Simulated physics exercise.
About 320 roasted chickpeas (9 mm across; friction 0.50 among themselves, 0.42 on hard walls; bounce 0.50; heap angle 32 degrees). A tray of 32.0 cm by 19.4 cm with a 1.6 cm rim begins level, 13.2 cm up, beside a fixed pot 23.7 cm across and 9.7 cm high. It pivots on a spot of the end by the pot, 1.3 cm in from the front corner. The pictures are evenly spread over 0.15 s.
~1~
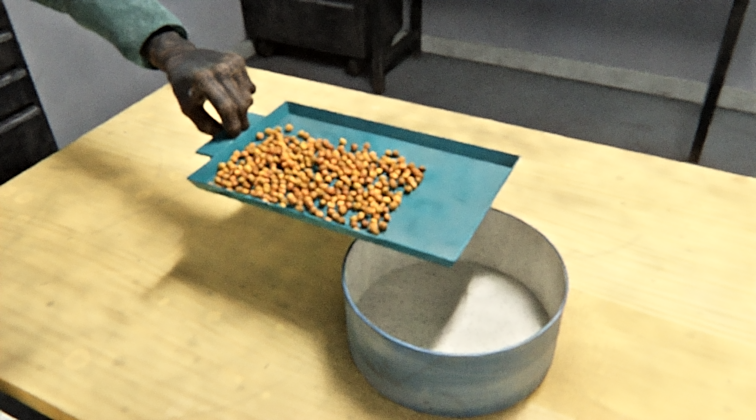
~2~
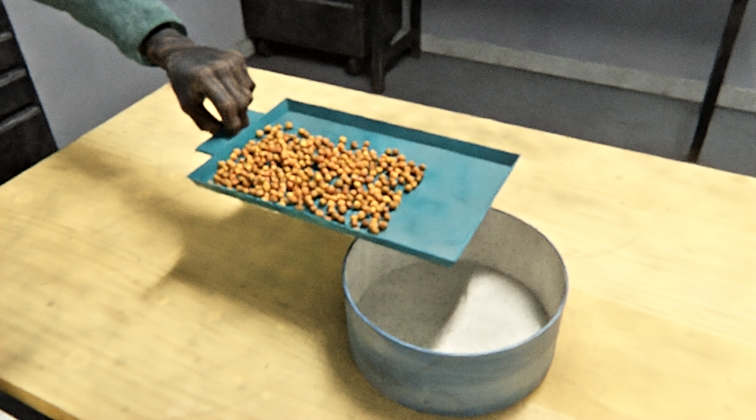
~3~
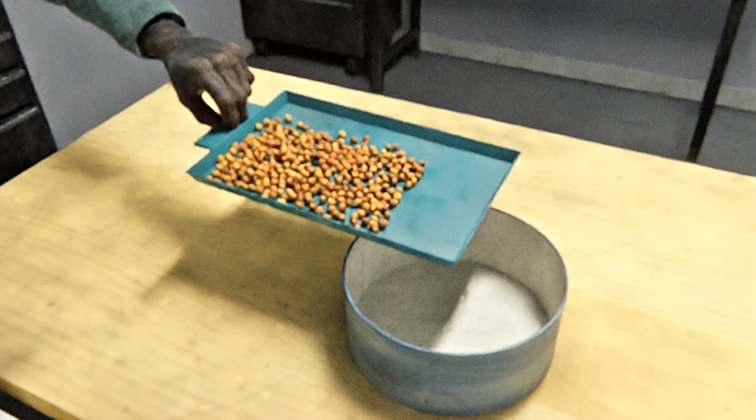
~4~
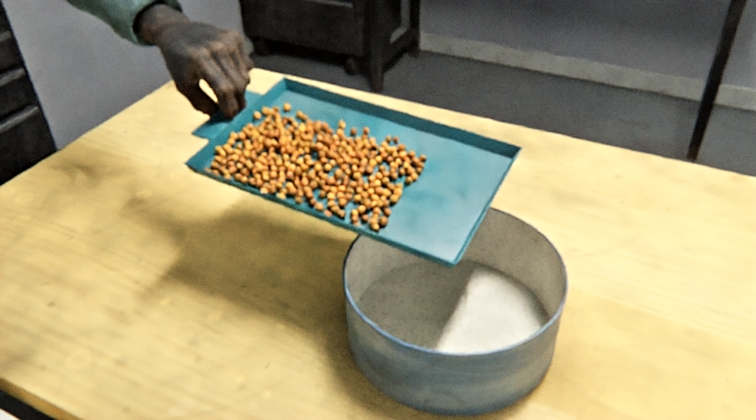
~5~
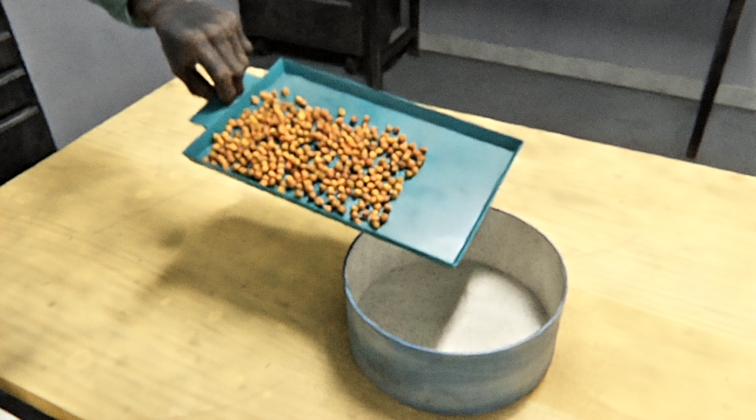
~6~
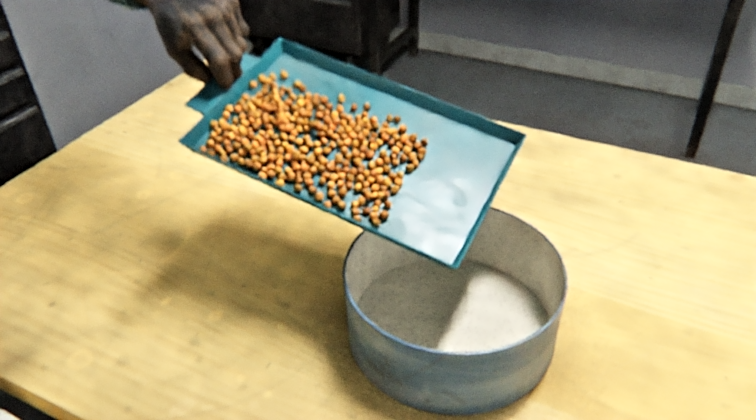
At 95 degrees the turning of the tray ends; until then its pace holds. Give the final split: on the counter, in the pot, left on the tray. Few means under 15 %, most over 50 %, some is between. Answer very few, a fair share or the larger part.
Counter a fair share, pot the larger part, tray very few.
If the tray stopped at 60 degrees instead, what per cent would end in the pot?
In that case some 70 per cent.
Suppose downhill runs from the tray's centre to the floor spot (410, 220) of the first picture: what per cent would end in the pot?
About 80 per cent.
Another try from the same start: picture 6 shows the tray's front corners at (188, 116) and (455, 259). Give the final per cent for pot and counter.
Pot 55, counter 45.
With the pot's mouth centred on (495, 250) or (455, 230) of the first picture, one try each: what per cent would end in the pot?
About 25 and 5 per cent.
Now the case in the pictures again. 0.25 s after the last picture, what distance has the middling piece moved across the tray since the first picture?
Roughly 3 cm.
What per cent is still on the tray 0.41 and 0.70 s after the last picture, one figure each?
About 80, 0.
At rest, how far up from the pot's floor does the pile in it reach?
Roughly 2.5 cm.
Then, 0.25 s after the last picture, tilt 56 degrees; the tray holds 100 %, the pot 0 %.
Then, 0.41 s after the last picture, tilt 82 degrees; the tray holds 80 %, the pot 5 %.
Then, 0.70 s after the last picture, tilt 95 degrees; the tray holds 0 %, the pot 60 %.
In the end, counter 35 %, pot 65 %, tray 0 %.
